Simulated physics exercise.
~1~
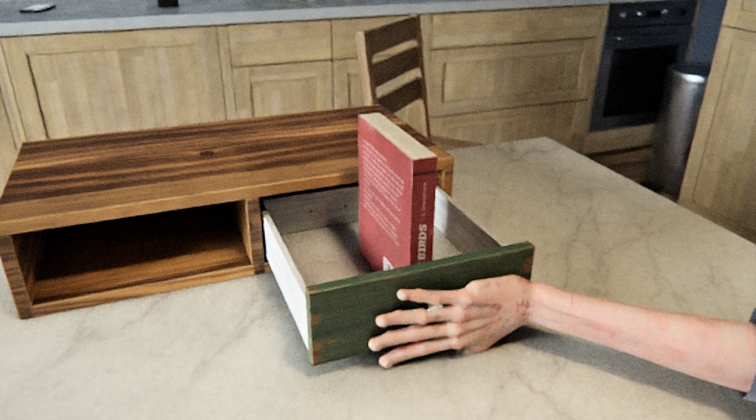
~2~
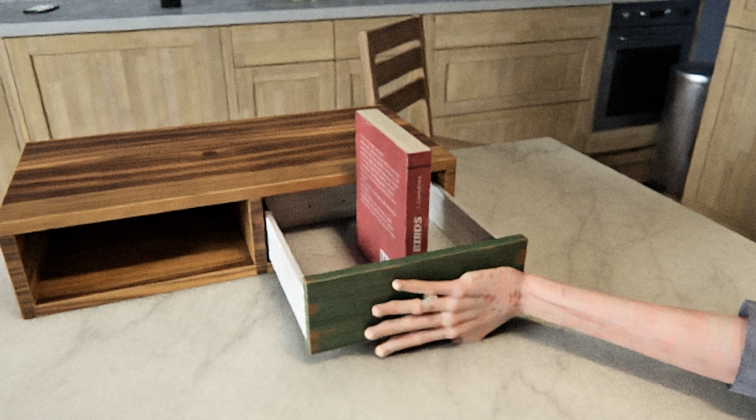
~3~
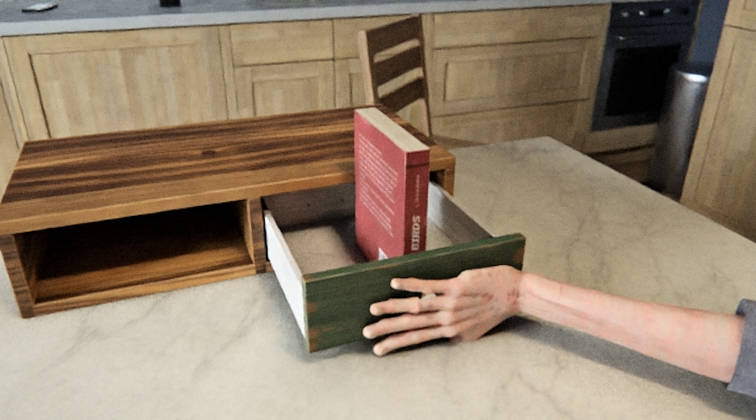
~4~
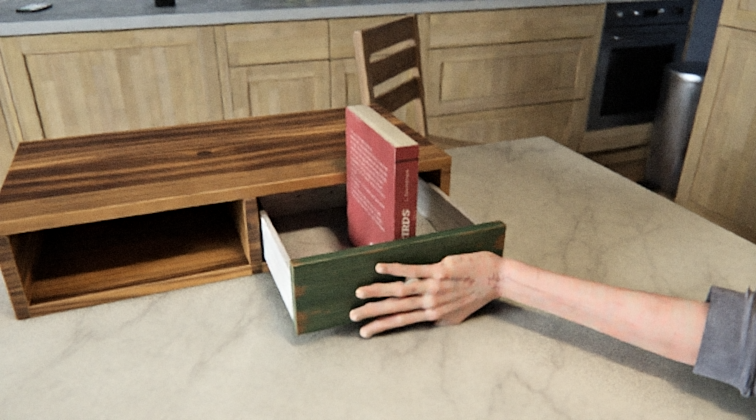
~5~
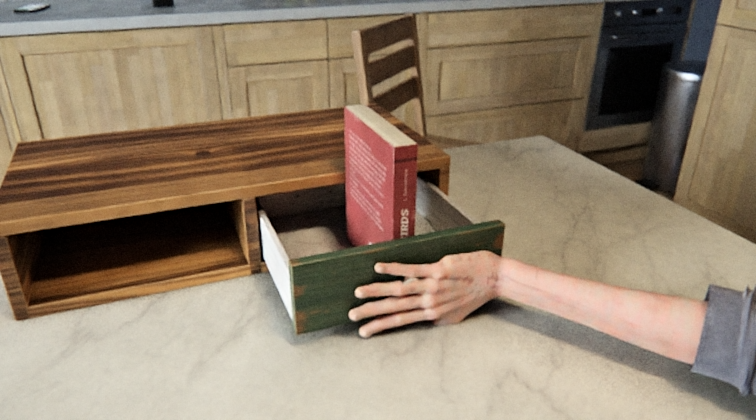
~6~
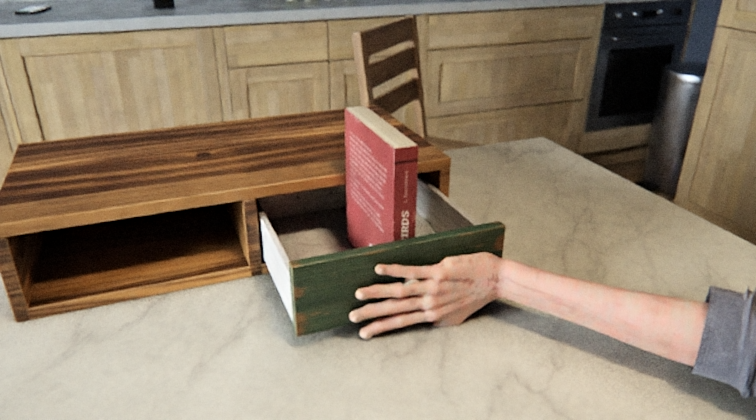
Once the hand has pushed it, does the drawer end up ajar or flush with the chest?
The drawer stays ajar. It slides in only a little way and then stops, with the tall red book still upright inside it.
A green-fronted drawer stands pulled out of a low wooden chest on a pale countertop, with a thick red book upright inside it. A hand reaching in from the right lies flat against the drawer's front and pushes it a little way back toward the chest. The drawer pauses, then slides in slightly further, carrying the book, which rises well above the chest's top. After that it goes no deeper, though the hand stays against the front. At the end the drawer is still ajar, with the book standing upright inside.
